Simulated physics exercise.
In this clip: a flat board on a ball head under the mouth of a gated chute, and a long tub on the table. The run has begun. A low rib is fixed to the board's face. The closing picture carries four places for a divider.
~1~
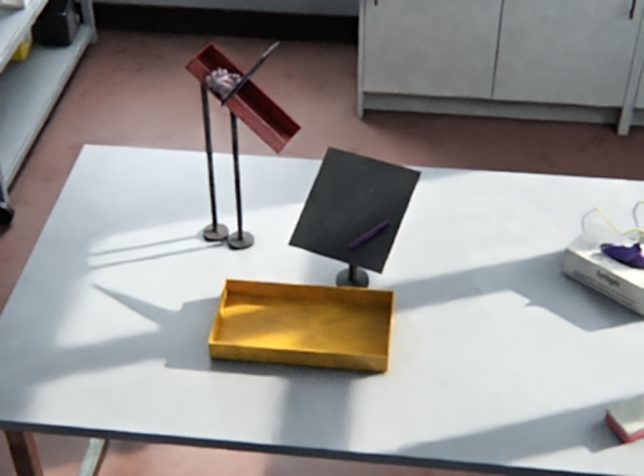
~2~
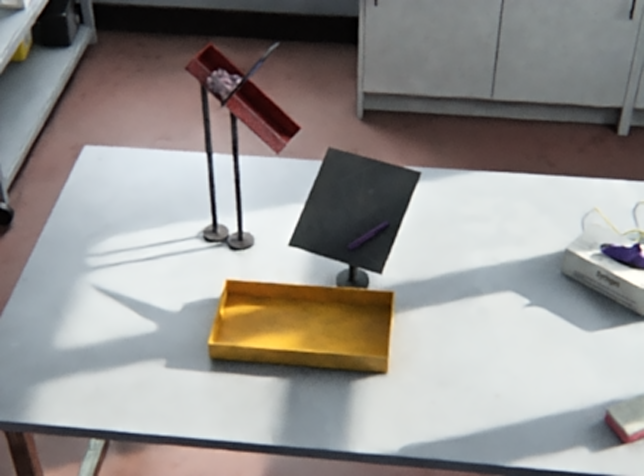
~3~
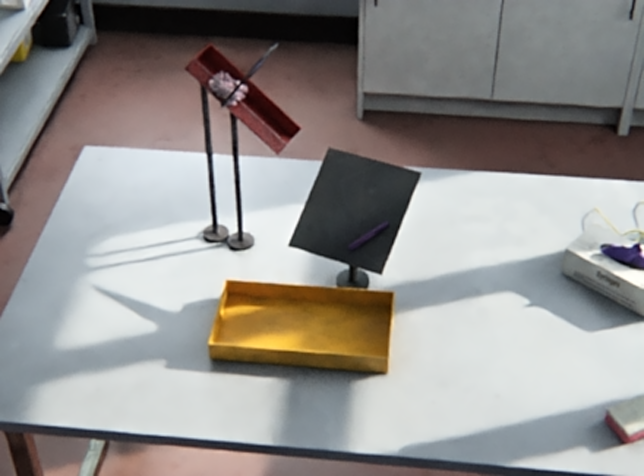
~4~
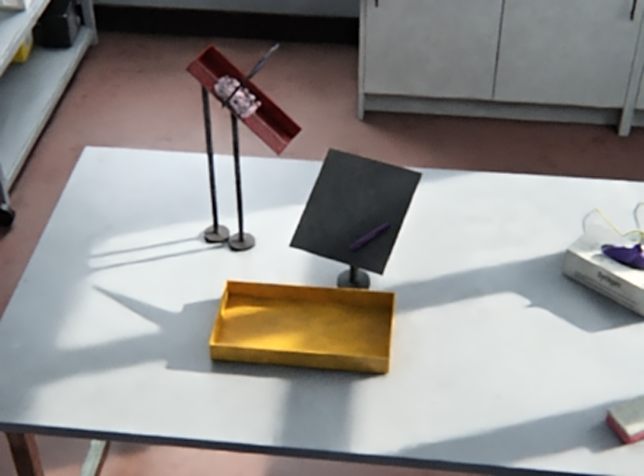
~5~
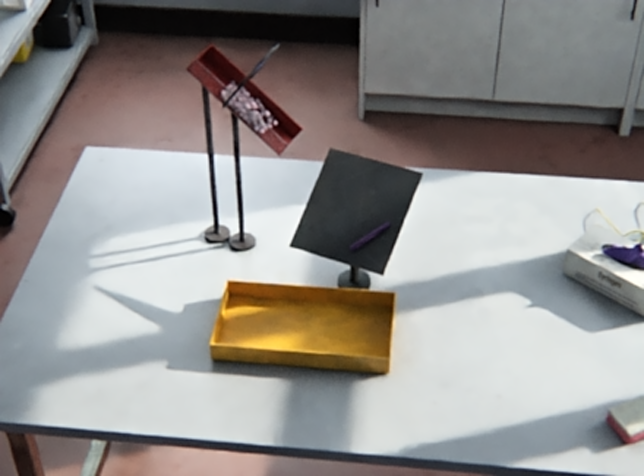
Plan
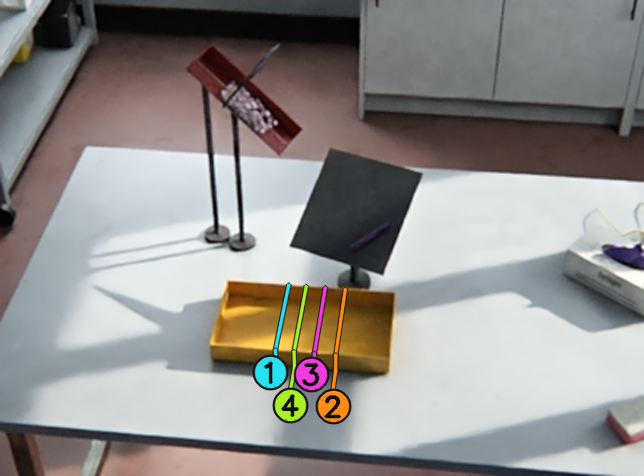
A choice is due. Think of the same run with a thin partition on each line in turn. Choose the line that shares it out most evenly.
3 beats the others.
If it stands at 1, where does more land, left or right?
The right side.
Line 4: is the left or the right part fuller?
The right side.
On the marked copy, line 1 crosses the front rim at (275, 349); line 2 crosses the front rim at (335, 354); line 3 crosses the front rim at (314, 352); line 4 crosses the front rim at (294, 350).
For line 1, of what is caught, a small part on the left of the divider, nearly all on the right.
For line 2, of what is caught, most on the left of the divider, about a quarter on the right.
For line 3, of what is caught, about two thirds on the left of the divider, about a third on the right.
For line 4, of what is caught, a small part on the left of the divider, most on the right.
